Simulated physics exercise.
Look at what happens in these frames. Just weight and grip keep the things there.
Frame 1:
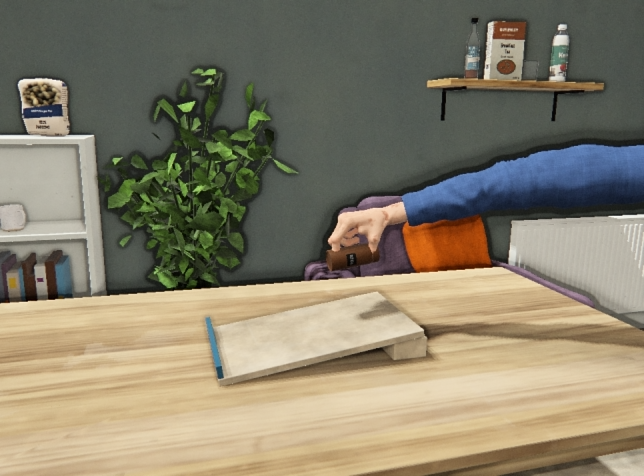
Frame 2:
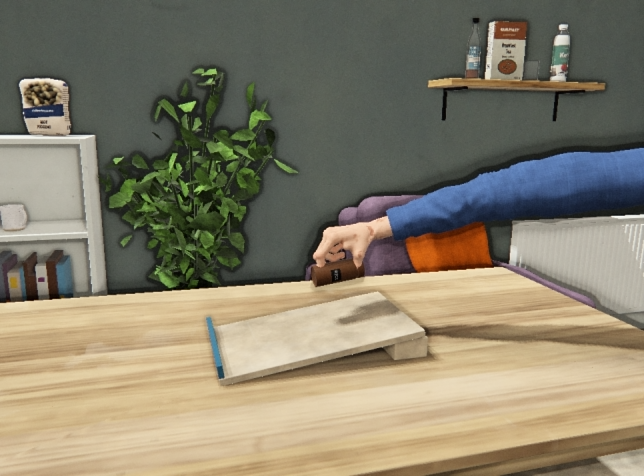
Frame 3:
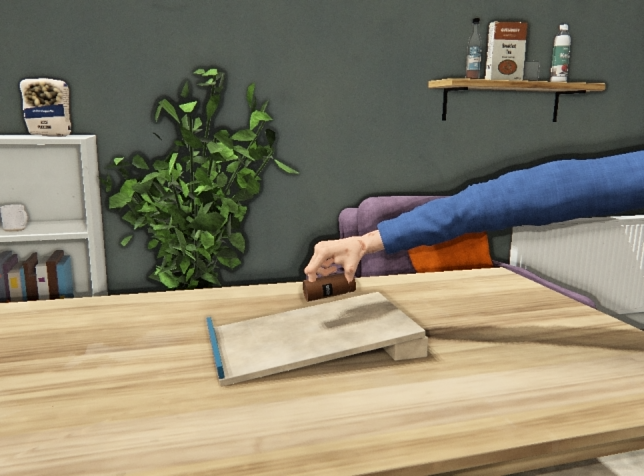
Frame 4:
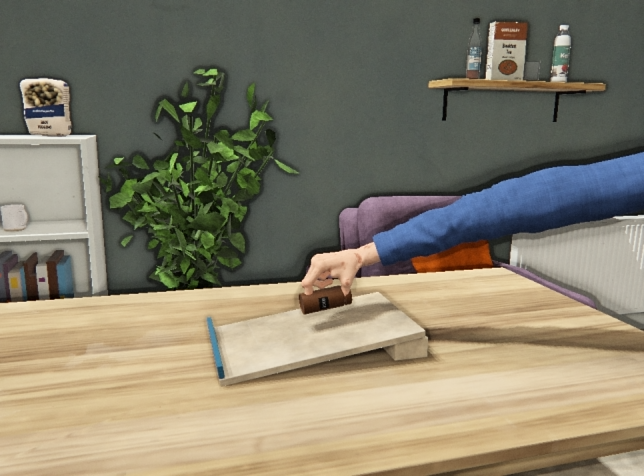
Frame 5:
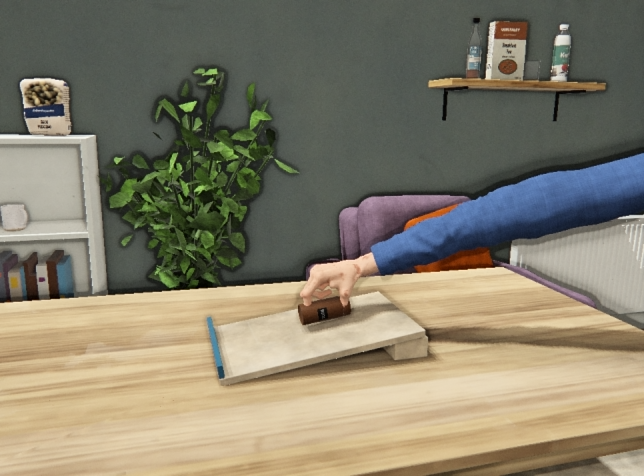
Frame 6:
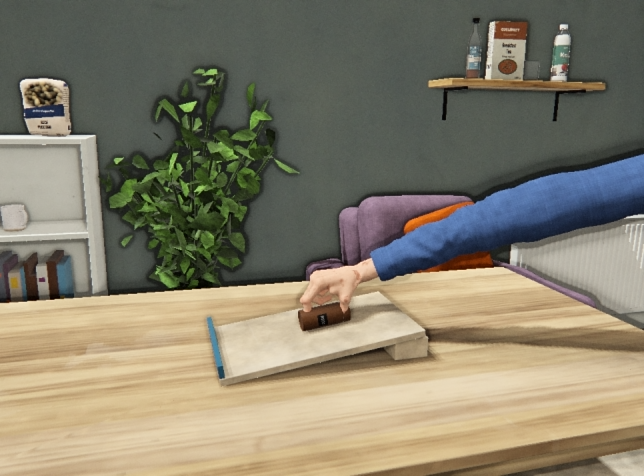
A hand in a blue sleeve, reaching in from the right, lowers a small brown shaker leftward and down onto a pale sloping board, where it rests on its side under the fingers. The board lies on a light wooden table, a blue strip along its low left edge, seen from slightly above by a still camera. Behind are a leafy plant, white shelves, purple and orange seating, and a wall shelf.
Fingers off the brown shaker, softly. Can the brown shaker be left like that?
My guess is it is left where it was.
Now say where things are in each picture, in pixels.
Still above its spot; brown shaker (353, 256), in the first picture.
Still above its spot; brown shaker (338, 272), in the second picture.
Still above its spot; brown shaker (330, 286), in the third picture.
Still above its spot; brown shaker (326, 299), in the fourth picture.
Still above its spot; brown shaker (325, 310), in the fifth picture.
In place under the hand; brown shaker (325, 316), in the sixth picture.
Then, 0.30 s later than the last frame, all is still.
Then, 0.70 s later than the last frame, brown shaker resting near (325, 316).
When it is over, it is as before. End places, in pixels of the last picture, brown shaker near (325, 316). The brown shaker remains at rest.
